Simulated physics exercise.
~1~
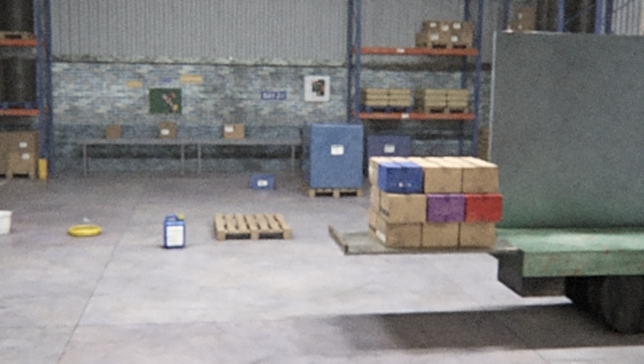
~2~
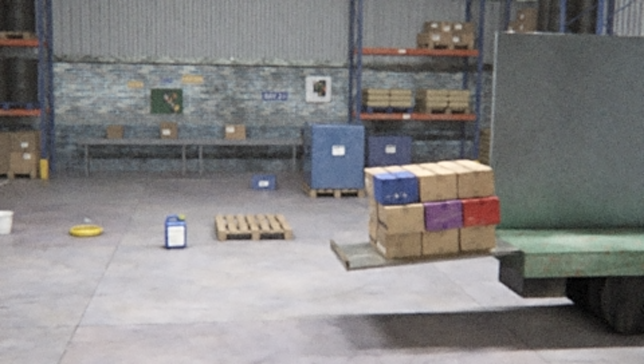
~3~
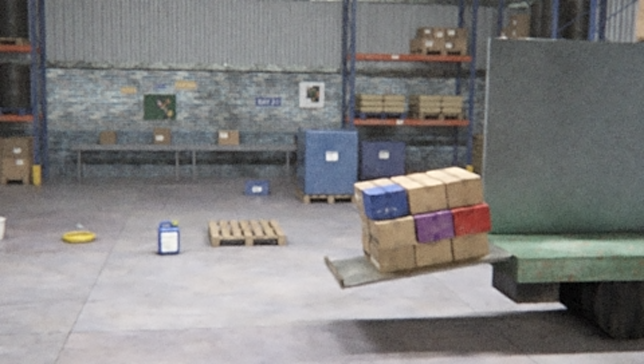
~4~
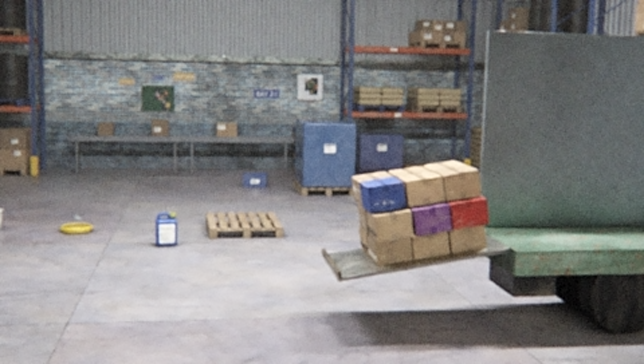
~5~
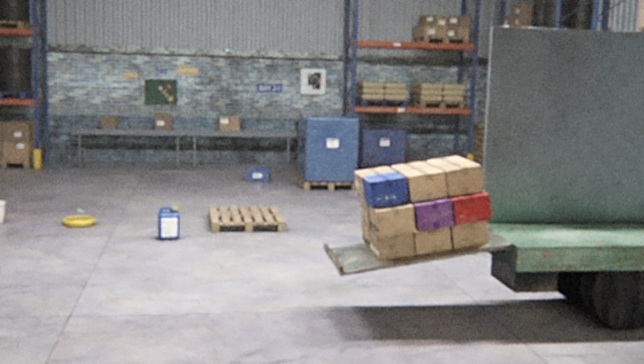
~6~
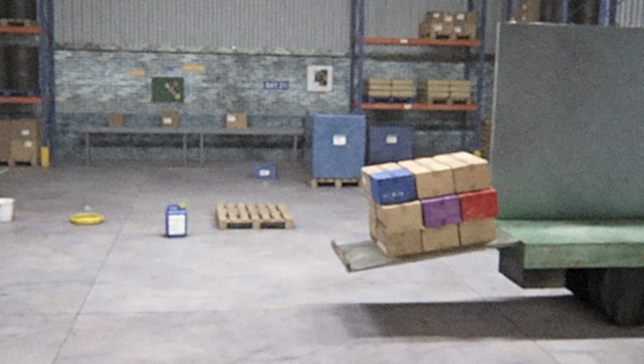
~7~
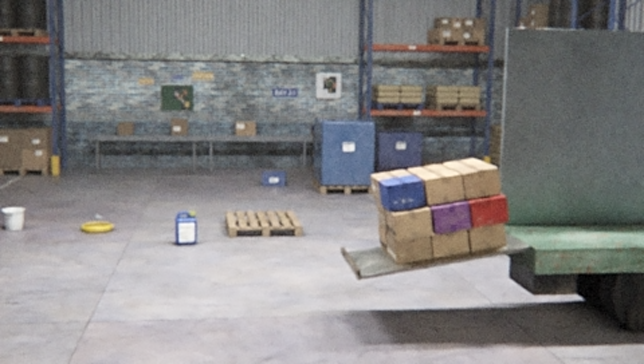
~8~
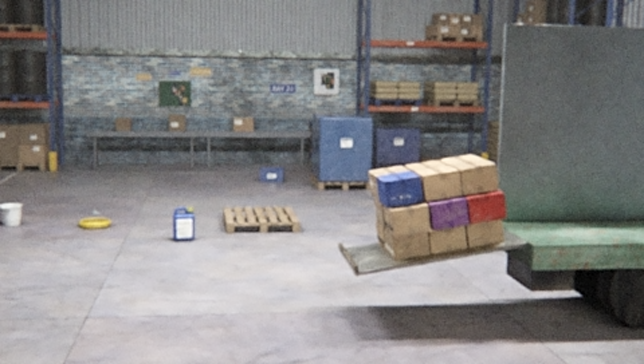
The tail lift of a lorry, loaded with a block of taped cartons, drooped at its outer end, tilting the stack down to the left, then stopped, and the cartons, including the blue, purple and red ones, stayed together on top.
